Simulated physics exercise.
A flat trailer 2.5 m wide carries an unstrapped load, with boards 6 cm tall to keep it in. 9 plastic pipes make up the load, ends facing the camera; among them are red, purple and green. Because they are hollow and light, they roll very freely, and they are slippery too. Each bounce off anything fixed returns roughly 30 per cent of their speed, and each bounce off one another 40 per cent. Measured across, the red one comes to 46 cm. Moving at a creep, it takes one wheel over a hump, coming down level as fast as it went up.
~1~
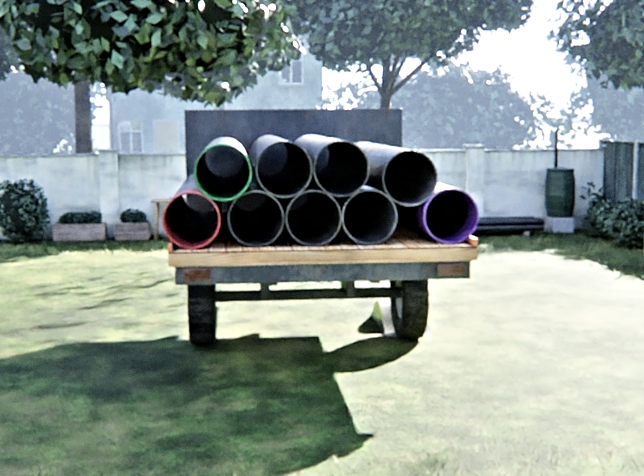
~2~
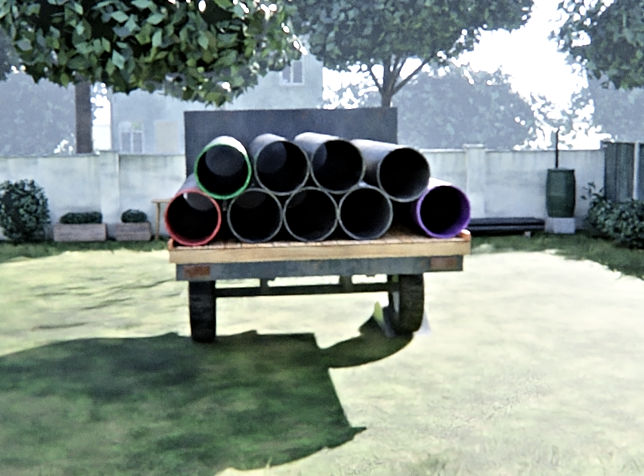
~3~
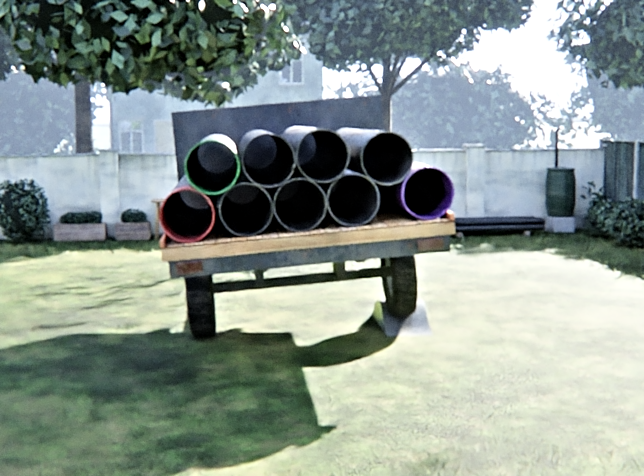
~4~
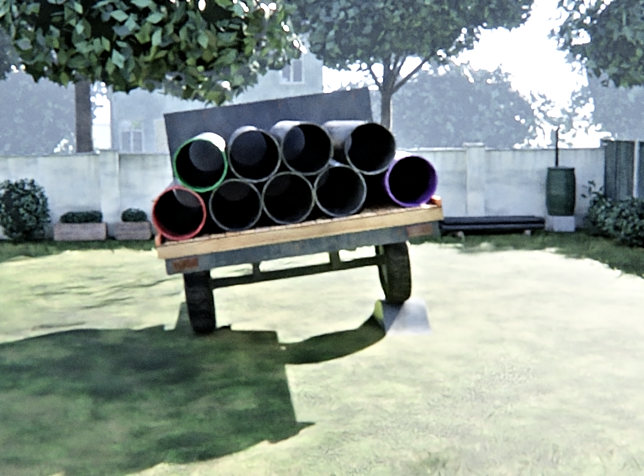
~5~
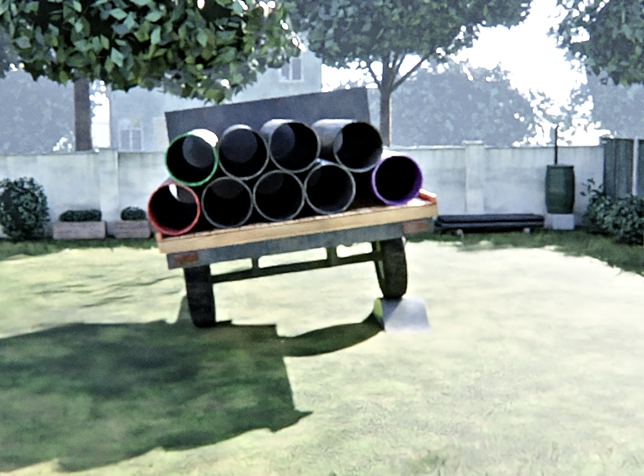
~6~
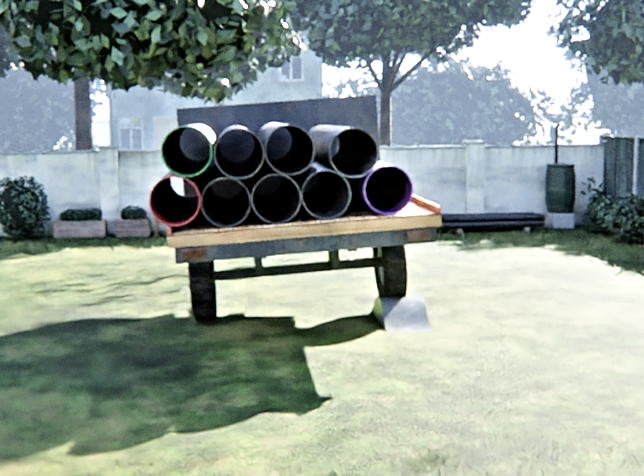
In a walled yard, a trailer stacked with nine dark pipes rolled slowly over a small hump, its right side rising and then starting back down, while the pipes shifted left across the tilted bed.
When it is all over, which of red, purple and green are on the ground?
Result - the red pipe is lost over the side, the purple stays where it is, the green is lost over the side.
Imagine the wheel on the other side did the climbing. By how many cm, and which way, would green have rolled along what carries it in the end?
It would finish around 25 centimetres right of its start.
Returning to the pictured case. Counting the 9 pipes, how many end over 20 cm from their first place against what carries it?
If you add them all up, you get 8.
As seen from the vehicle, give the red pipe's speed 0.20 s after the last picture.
0.2 m/s, give or take.
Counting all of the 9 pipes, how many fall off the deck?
Count of them: 2.
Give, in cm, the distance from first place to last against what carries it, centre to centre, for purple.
For purple, the shift is 5.
Then, 0.2 s past the sixth picture, red is on the deck, 5 cm from the left edge, rolling left; purple is on the deck, 55 cm from the right edge, rolling left; green is up on others, 10 cm from the left edge; 0 off so far.
Then, 0.5 s past the sixth picture, red is dropping off the left side; purple is on the deck, 60 cm from the right edge; green is up on others, 10 cm from the left edge, rolling right; 1 off so far.
Then, 0.7 s past the sixth picture, red is dropping off the left side; green is up on others, 5 cm from the left edge, rolling left; as before, purple; 1 off so far.
Then, 1.0 s past the sixth picture, red is dropping off the left side; purple is on the deck, 55 cm from the right edge, rolling right; green is dropping off the left side; 2 off so far.
Finally (4.0 s after the last picture), red is down on the left; purple is on the deck, 20 cm from the right edge; green is on the ground to the left; 2 off so far.
